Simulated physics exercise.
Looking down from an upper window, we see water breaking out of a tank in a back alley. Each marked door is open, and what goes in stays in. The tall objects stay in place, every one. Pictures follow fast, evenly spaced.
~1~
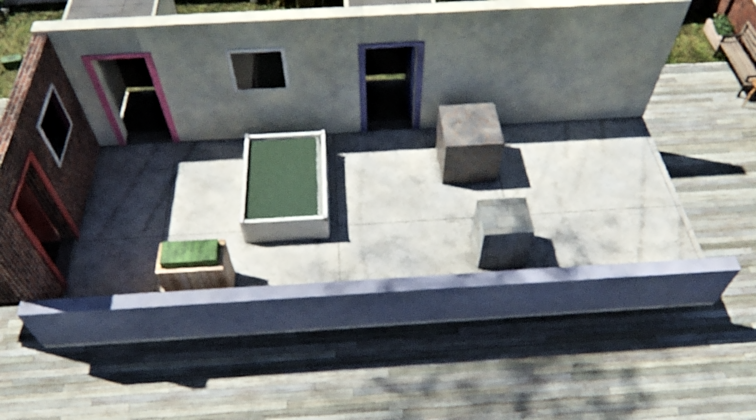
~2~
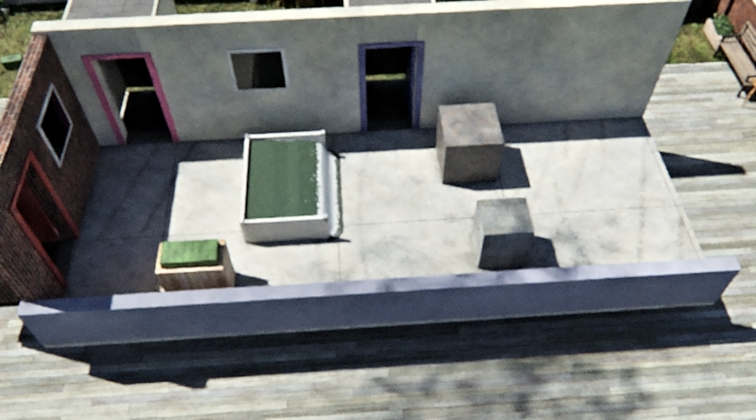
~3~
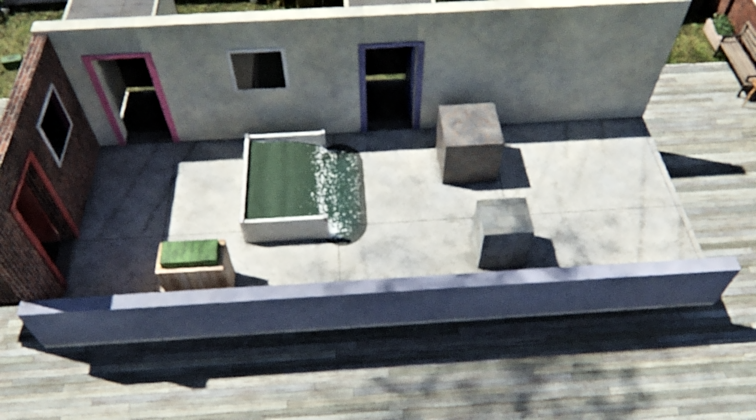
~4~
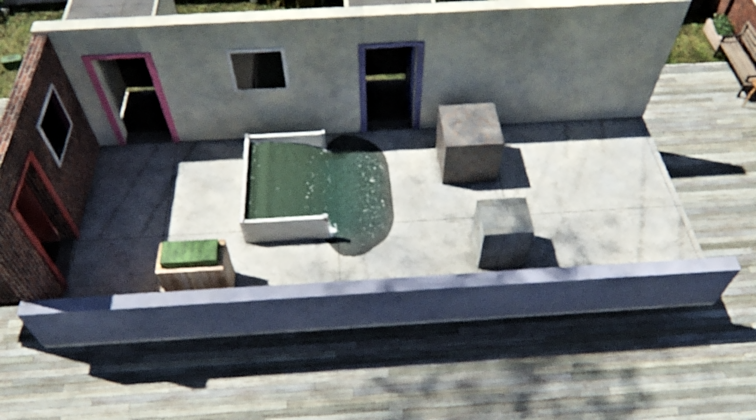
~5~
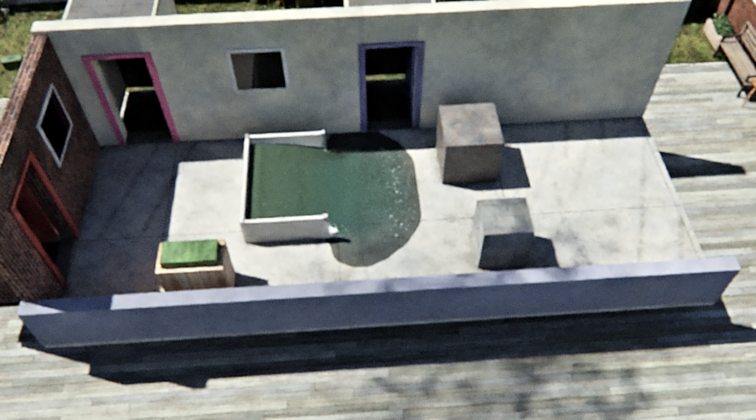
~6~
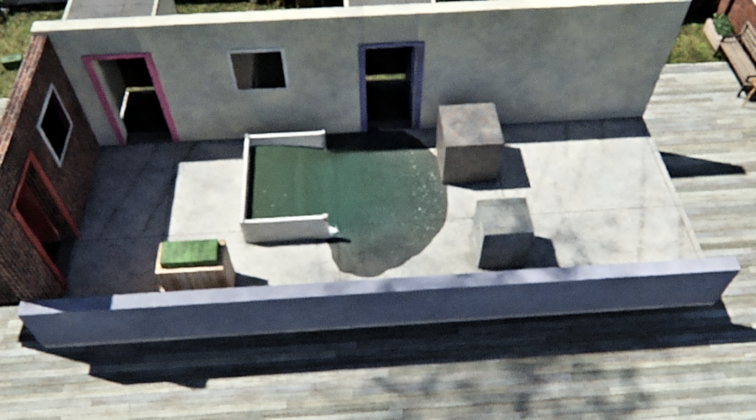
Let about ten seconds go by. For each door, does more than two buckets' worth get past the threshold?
The blue door will break the limit; the red door will respect the limit; the pink door will respect the limit.
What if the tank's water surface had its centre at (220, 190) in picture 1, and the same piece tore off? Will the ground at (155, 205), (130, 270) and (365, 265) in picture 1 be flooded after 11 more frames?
So, in the order given, I'd say unaffected, unaffected, soaked through.
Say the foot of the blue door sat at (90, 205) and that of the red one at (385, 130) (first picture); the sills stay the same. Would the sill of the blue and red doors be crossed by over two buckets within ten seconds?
My reading: Blue stays under; red lets more in.
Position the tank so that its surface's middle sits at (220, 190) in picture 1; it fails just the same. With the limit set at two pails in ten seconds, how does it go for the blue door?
Then: Blue door goes over.
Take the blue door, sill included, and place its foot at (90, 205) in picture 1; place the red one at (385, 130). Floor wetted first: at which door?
That's the red door.
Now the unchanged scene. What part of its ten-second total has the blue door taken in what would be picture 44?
I'd say some 95 per cent.
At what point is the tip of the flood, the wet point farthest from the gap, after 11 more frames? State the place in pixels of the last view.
Near (641, 198).
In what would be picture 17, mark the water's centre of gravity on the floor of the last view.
I'd put my finger on (405, 194).
A moment on, water covers 25 % of the floor; the blue door under two buckets in, the red door not reached, the pink door not reached.
Next, water covers 40 % of the floor; the blue door over two buckets in, the red door not reached, the pink door not reached.
Then, water covers 55 % of the floor; the blue door over two buckets in, the red door not reached, the pink door not reached.
Later, water covers 65 % of the floor; the blue door far over two buckets in, the red door not reached, the pink door not reached.
In the end, water covers 70 % of the floor; the blue door far over two buckets in, the red door not reached, the pink door wet at the sill, nothing in.
